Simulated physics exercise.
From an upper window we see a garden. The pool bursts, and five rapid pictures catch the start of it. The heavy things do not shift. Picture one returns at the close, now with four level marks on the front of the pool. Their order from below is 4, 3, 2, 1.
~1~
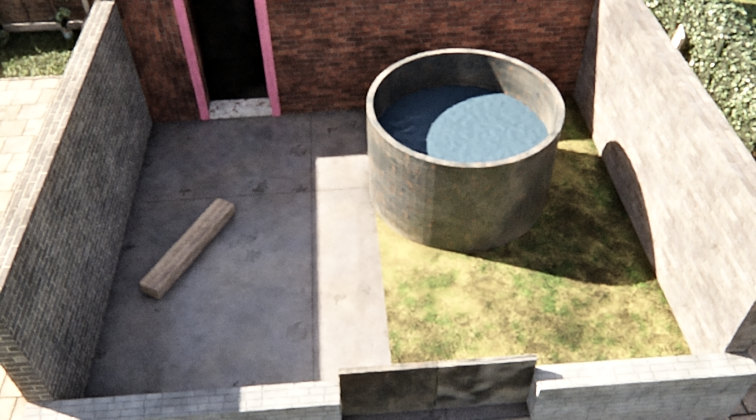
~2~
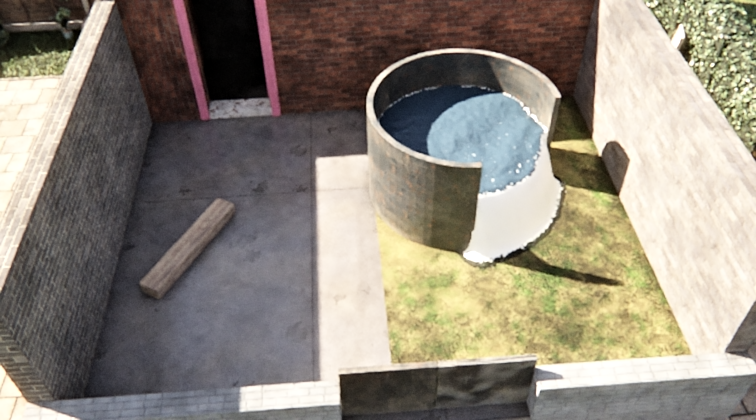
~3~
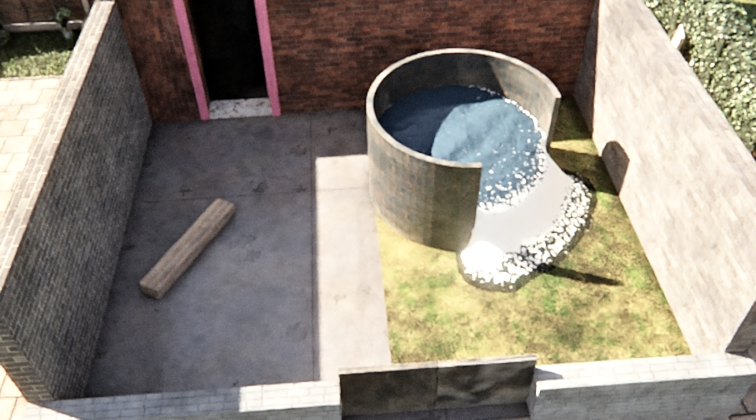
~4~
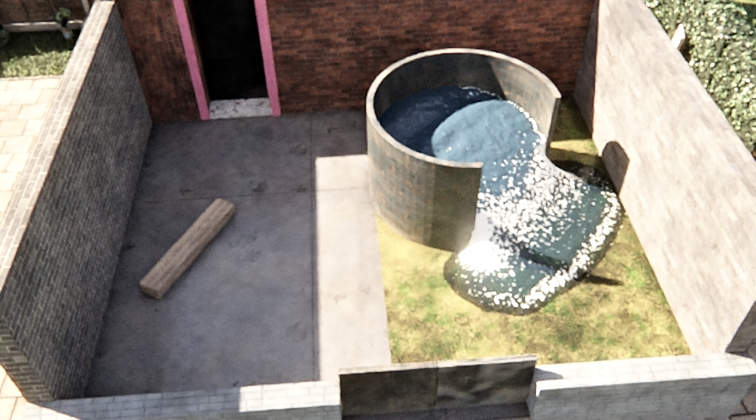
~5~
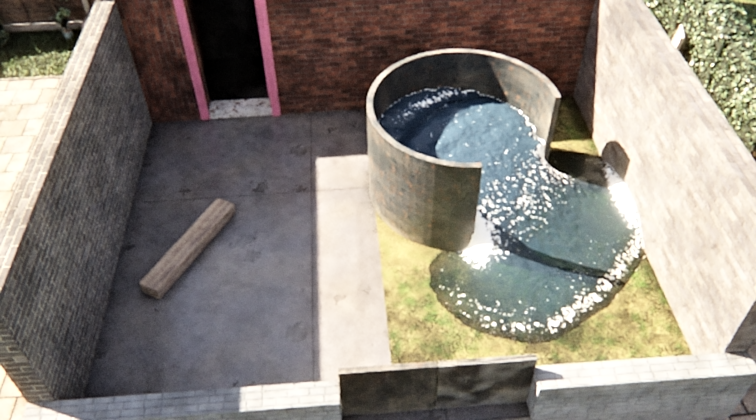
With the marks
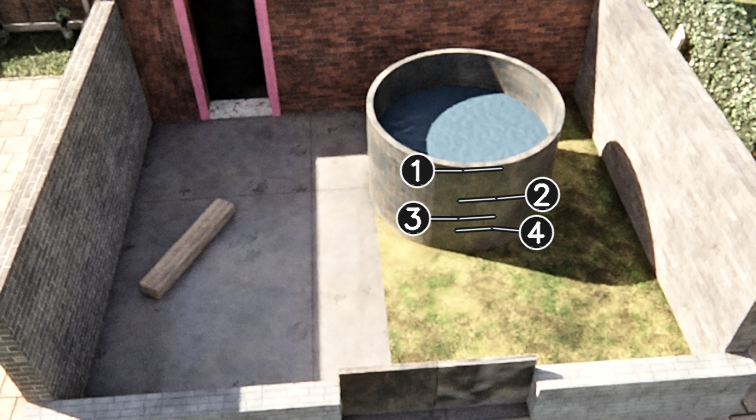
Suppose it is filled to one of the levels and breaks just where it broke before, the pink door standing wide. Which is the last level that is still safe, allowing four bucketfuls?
The answer is mark 2.
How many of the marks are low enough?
Three of the four.
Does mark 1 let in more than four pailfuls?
Yes, that goes wrong.
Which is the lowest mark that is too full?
Here it is mark 1.
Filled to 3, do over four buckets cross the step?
No.
On the marked copy, 1 at (482, 169); 2 at (478, 199); 3 at (475, 217); 4 at (474, 229); from the bottom up 4, 3, 2, 1.
With 1, about 10 bucketfuls get in.
With 2, a splash gets over, under a bucket.
With 3, nothing gets over.
With 4, nothing gets over.
